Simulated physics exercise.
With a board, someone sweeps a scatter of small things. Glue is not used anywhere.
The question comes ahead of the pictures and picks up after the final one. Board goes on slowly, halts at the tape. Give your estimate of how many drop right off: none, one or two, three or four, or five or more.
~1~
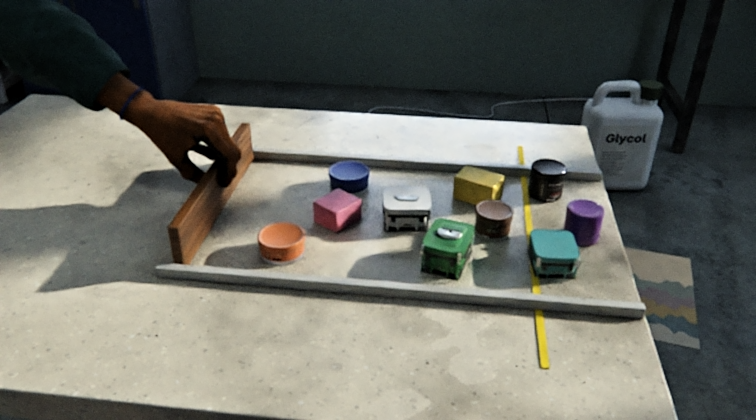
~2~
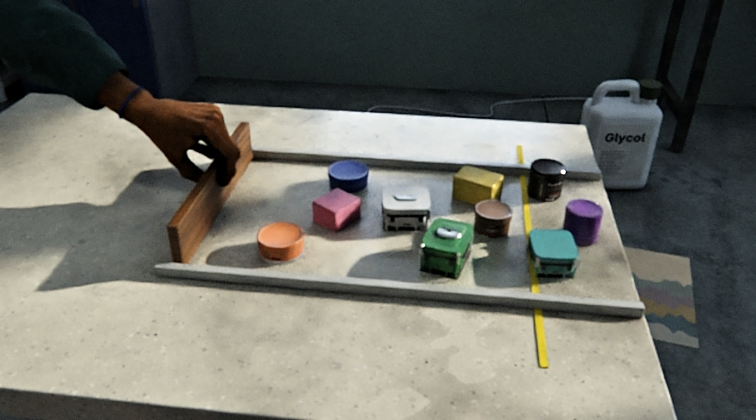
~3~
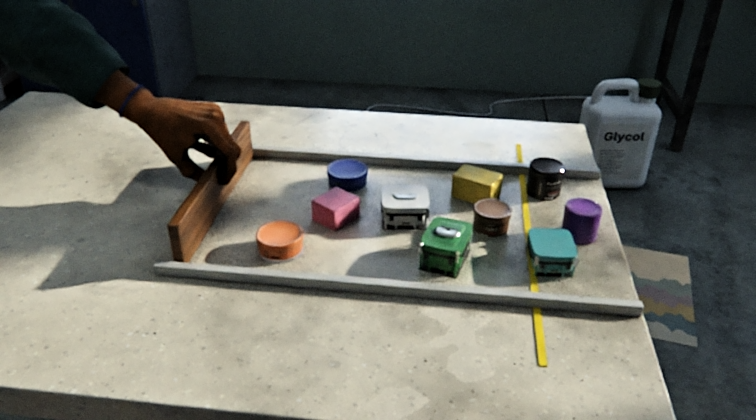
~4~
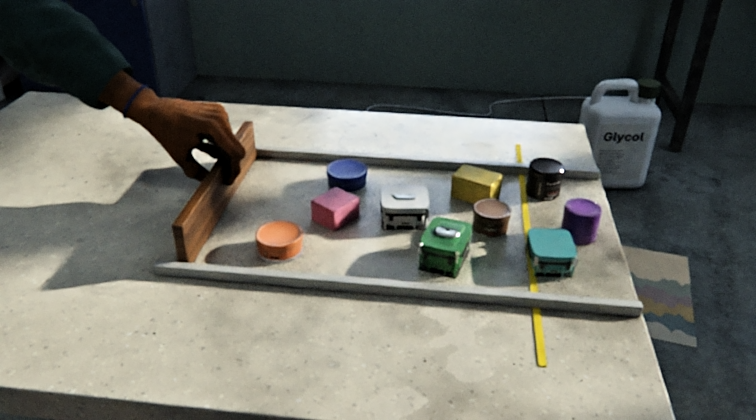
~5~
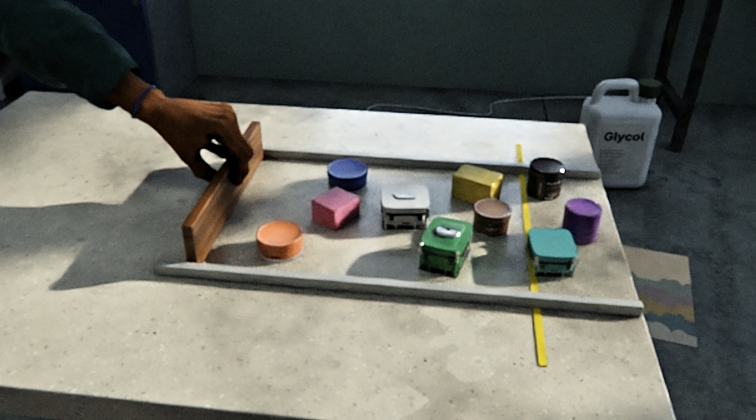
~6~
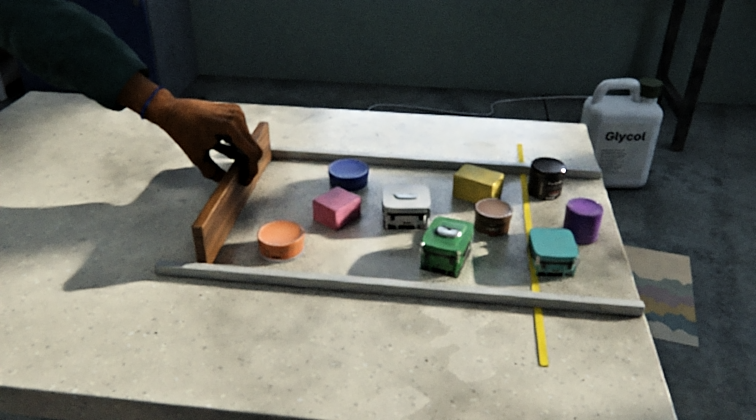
Count off: Three, maybe four.
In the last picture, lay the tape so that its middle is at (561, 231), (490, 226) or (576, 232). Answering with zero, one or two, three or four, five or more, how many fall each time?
One after another: 3 or 4; one to two; 5 or more.
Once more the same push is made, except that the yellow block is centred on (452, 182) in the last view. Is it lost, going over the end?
From that start the object is safe.
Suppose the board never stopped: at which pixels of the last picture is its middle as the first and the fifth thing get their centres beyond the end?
Pixels, in order: Around (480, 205), around (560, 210).
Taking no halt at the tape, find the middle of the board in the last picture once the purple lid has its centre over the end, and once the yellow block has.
Near (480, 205) in the first case, near (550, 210) in the other.
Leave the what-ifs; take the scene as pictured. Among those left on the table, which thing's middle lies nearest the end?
Yellow block.
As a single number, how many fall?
The number that fall is 3.
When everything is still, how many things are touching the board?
Number: 3.
Soon after, none off yet; purple lid at rest near (582, 221); black tub at rest near (546, 178); turquoise case at rest near (552, 252).
In the end, the number that fall off is three or four; gone, brown pot, turquoise case and purple lid.
